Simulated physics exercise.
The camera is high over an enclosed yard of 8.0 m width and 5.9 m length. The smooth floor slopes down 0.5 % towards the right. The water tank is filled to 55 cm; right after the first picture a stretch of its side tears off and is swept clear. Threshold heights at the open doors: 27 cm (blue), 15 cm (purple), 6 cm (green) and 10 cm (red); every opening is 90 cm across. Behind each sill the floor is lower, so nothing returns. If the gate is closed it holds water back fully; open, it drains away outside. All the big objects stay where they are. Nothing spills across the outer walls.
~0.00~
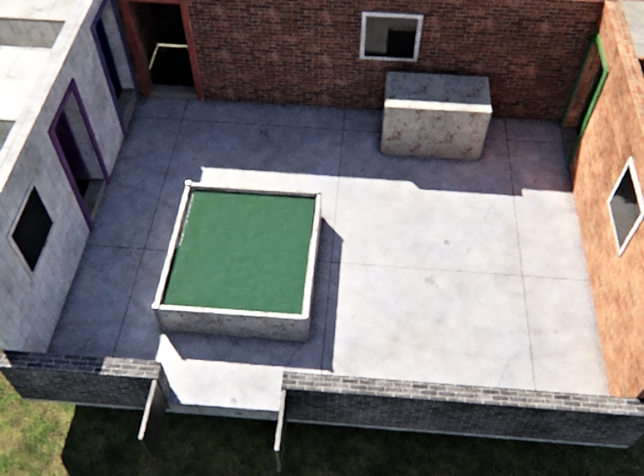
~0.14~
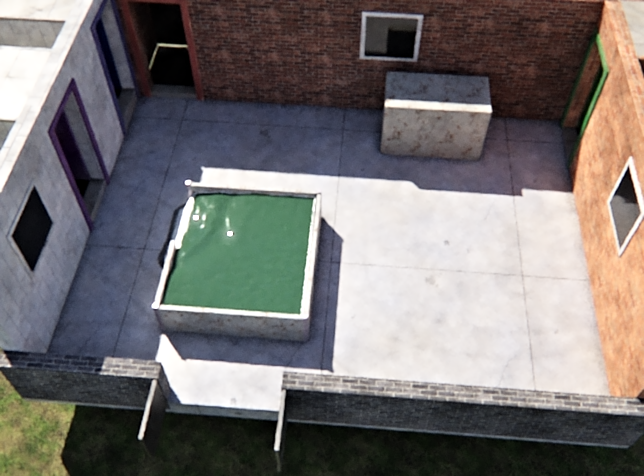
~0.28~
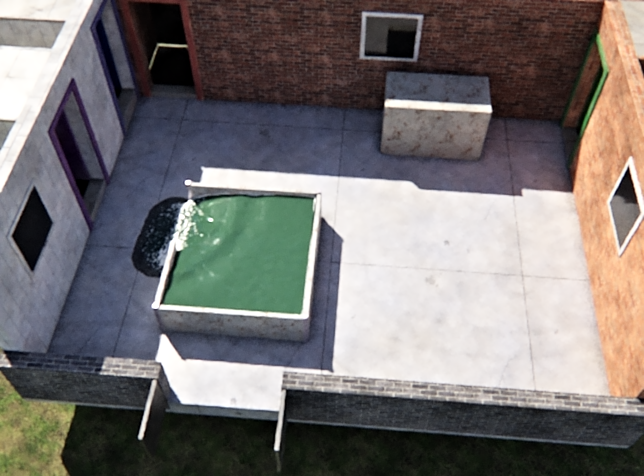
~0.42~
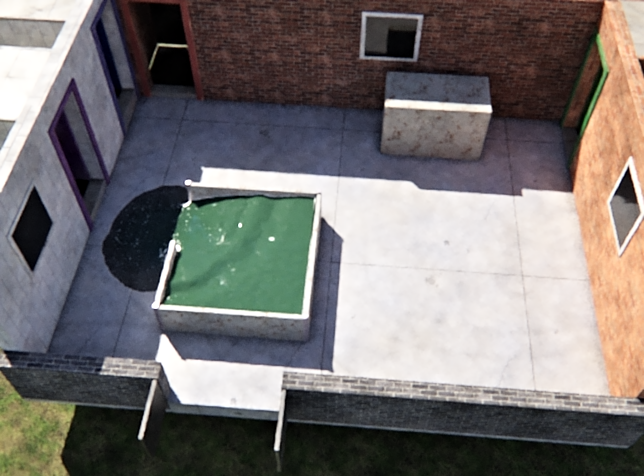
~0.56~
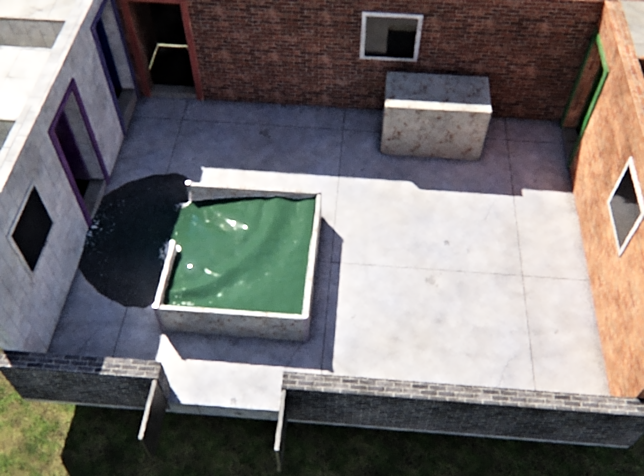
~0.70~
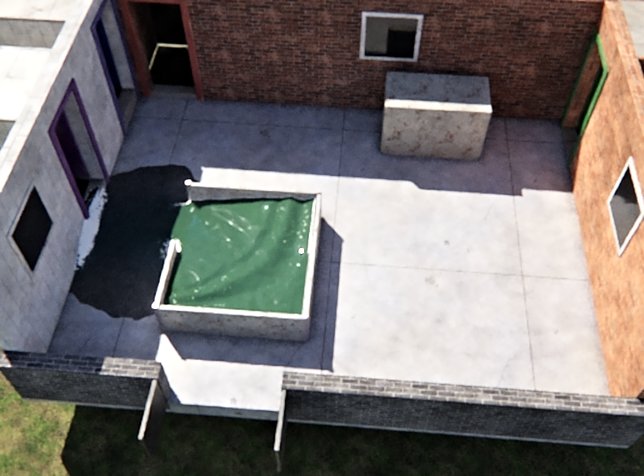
Walled yard with a raised tank of green water, dark water pouring from its left side and spreading to the left wall.
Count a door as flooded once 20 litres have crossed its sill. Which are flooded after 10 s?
The water let in: At the blue door it keeps below the limit; at the purple door it passes the limit; at the green door it does not reach the limit; at the red door it exceeds the limit.
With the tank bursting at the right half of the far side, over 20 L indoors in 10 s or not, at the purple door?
Against that limit: Purple not over.
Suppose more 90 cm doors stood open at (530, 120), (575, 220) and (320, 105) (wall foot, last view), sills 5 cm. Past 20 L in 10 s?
In that order: Under, under, below.
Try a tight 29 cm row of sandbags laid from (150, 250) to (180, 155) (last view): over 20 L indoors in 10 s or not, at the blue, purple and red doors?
Against that limit: Blue not over, purple under, red not over.
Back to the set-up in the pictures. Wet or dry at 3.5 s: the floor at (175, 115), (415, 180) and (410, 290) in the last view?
In that order: Wet, still dry, not reached.
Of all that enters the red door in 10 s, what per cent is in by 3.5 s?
About 45 per cent.
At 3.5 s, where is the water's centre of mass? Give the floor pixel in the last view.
Near (194, 248).
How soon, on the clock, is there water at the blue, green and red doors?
Blue 1.6 s, green 7.0 s, red 2.0 s.
After 1.4 s water covers 10 % of the floor and is deepest (34 cm) near (96, 216); blue door not reached, purple door 32 cm at the sill, 40 L in, green door not reached, red door not reached.
After 2.2 s water covers 20 % of the floor and is deepest (33 cm) near (96, 216); blue door 10 cm at the sill, 0 L in, purple door 32 cm at the sill, 121 L in, green door not reached, red door 7 cm at the sill, 2 L in.
After 3.5 s water covers 30 % of the floor and is deepest (23 cm) near (138, 100); blue door 13 cm at the sill, 0 L in, purple door 22 cm at the sill, 195 L in, green door not reached, red door 20 cm at the sill, 69 L in.
After 6.0 s water covers 55 % of the floor and is deepest (16 cm) near (136, 106); blue door 12 cm at the sill, 0 L in, purple door 14 cm at the sill, 220 L in, green door not reached, red door 15 cm at the sill, 133 L in.
After 10.0 s water covers 90 % of the floor and is deepest (9 cm) near (134, 113); blue door 9 cm at the sill, 0 L in, purple door 8 cm at the sill, 220 L in, green door 5 cm at the sill, 0 L in, red door 9 cm at the sill, 151 L in.
